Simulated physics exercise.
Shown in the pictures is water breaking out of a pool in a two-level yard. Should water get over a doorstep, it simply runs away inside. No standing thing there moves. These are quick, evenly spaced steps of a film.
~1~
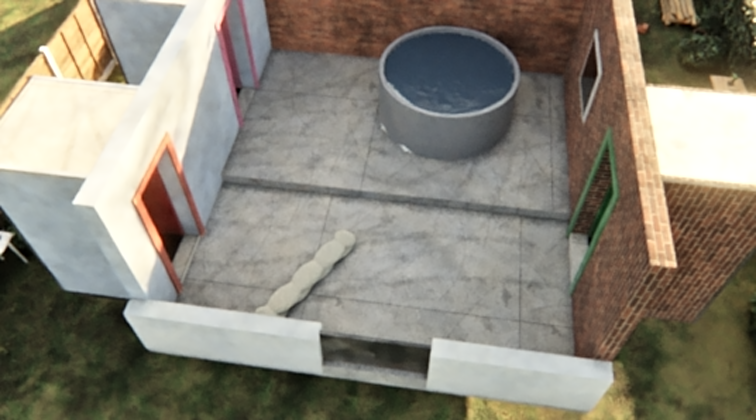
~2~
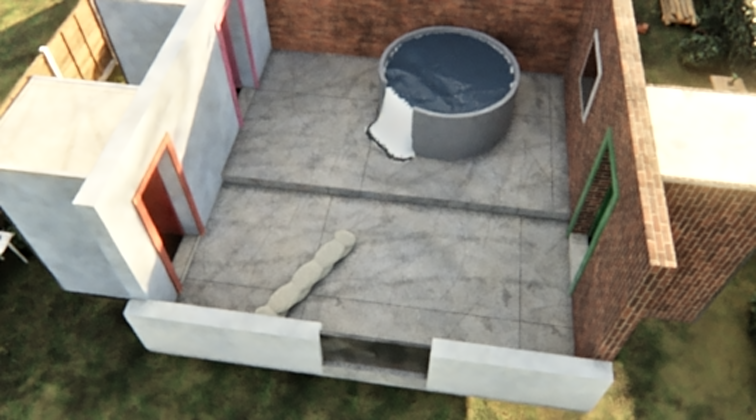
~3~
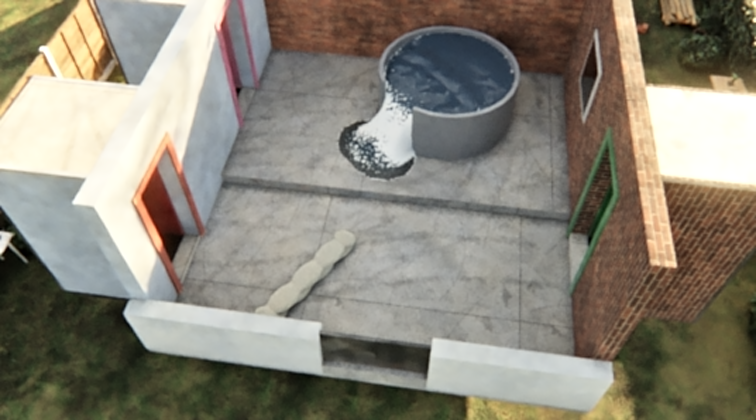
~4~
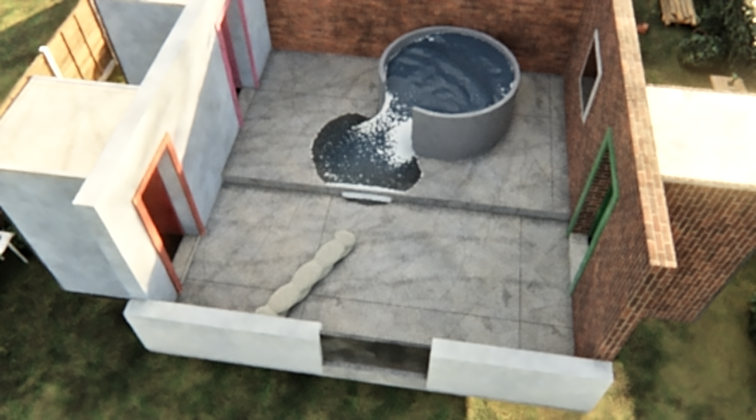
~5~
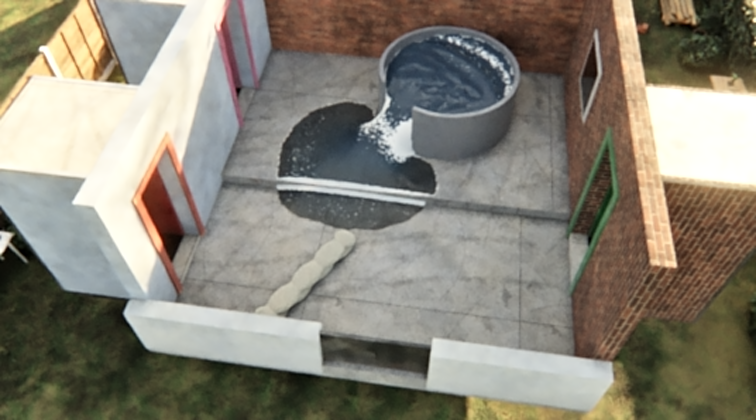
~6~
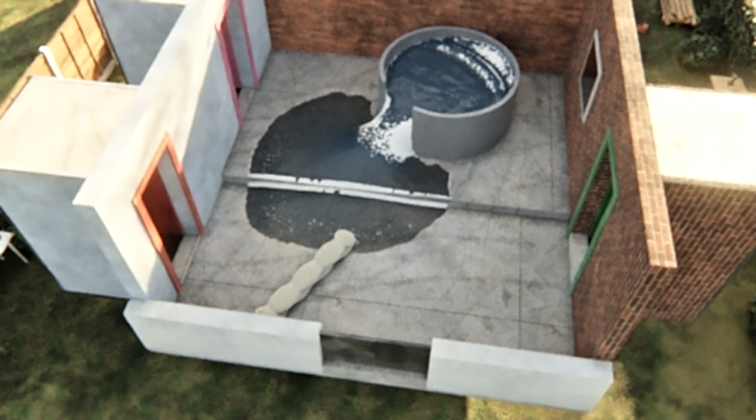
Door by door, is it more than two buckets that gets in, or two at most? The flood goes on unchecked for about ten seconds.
In the end red door: Exceeds it; pink door: Exceeds it; green door: Does not exceed it.
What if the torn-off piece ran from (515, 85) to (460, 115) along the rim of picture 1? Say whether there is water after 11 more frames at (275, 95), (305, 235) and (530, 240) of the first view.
Bone-dry, bone-dry, submerged.
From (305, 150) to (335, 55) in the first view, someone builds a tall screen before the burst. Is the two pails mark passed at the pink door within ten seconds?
My reading: Pink door lets less in.
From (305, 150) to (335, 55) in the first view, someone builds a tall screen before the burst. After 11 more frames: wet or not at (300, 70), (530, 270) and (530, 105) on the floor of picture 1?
Untouched, untouched, untouched.
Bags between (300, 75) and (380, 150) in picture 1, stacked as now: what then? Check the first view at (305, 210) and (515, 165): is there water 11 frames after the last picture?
I'd call it waterlogged for the first and left untouched for the second.
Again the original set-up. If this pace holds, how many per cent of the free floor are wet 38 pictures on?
Around 75 percent, give or take.
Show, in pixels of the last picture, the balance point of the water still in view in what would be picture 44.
My pick is pixel (367, 187).
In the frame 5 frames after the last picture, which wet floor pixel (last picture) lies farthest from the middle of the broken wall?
About at (166, 327).
A moment on, water covers 45 % of the floor; the red door under two buckets in, the pink door under two buckets in, the green door not reached.
Next, water covers 50 % of the floor; the red door over two buckets in, the pink door over two buckets in, the green door not reached.
Then, water covers 60 % of the floor; the red door far over two buckets in, the pink door far over two buckets in, the green door not reached.
Later, water covers 75 % of the floor; the red door far over two buckets in, the pink door far over two buckets in, the green door wet at the sill, nothing in.
In the end, water covers 80 % of the floor; the red door far over two buckets in, the pink door far over two buckets in, the green door under two buckets in.
